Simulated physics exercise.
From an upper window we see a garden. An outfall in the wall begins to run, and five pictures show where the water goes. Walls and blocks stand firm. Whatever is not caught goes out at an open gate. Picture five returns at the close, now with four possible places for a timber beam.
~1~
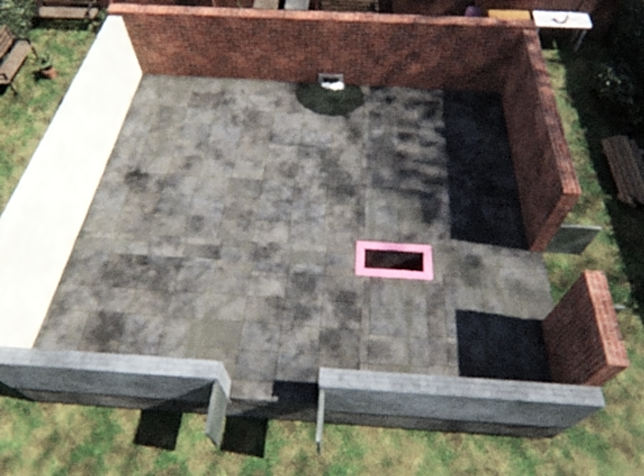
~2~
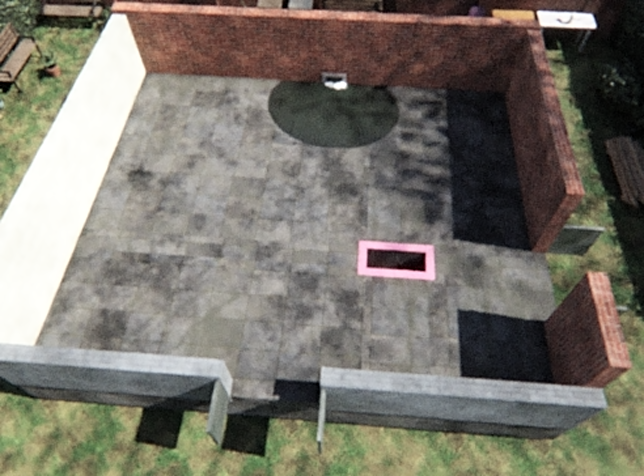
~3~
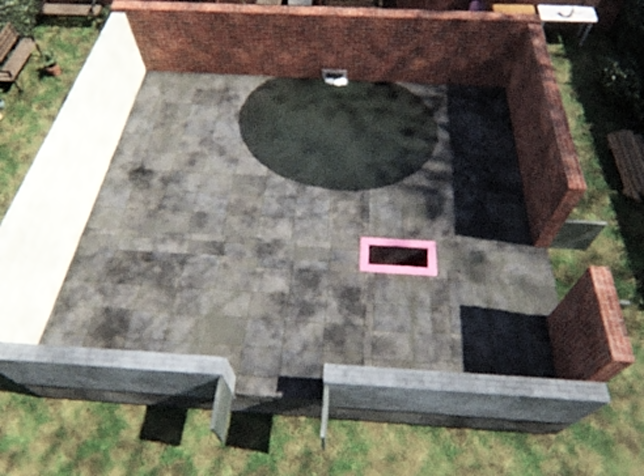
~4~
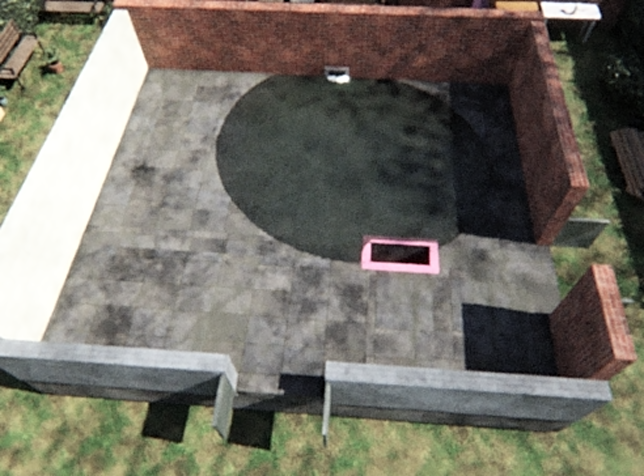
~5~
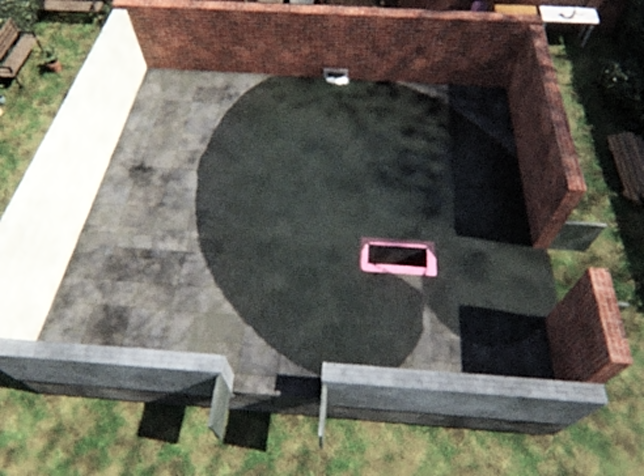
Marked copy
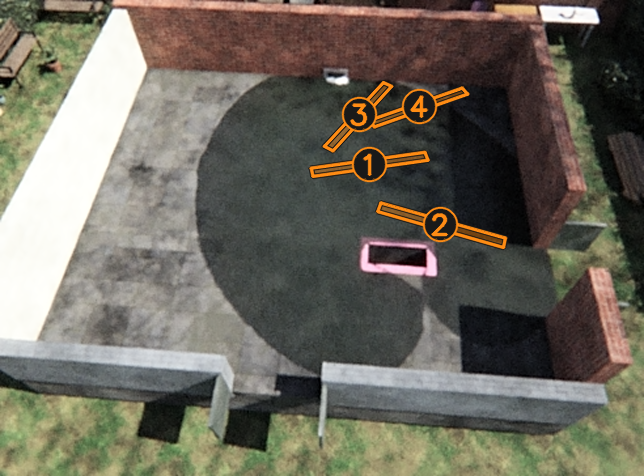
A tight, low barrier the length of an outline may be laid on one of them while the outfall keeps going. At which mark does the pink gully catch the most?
Take 4.
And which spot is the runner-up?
2.
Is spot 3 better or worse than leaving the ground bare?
Spot 3 is worse.
On the marked copy, 1 from (312, 172) to (426, 156); 2 from (379, 207) to (504, 242); 3 from (328, 148) to (387, 84); 4 from (372, 123) to (464, 91).
With 1, about 11 % of the stream runs into the pink gully, about 86 % out by the gates.
With 2, about 22 % of the stream runs into the pink gully, about 74 % out by the gates.
With 3, about 9 % of the stream runs into the pink gully, about 85 % out by the gates.
With 4, about 28 % of the stream runs into the pink gully, about 69 % out by the gates.
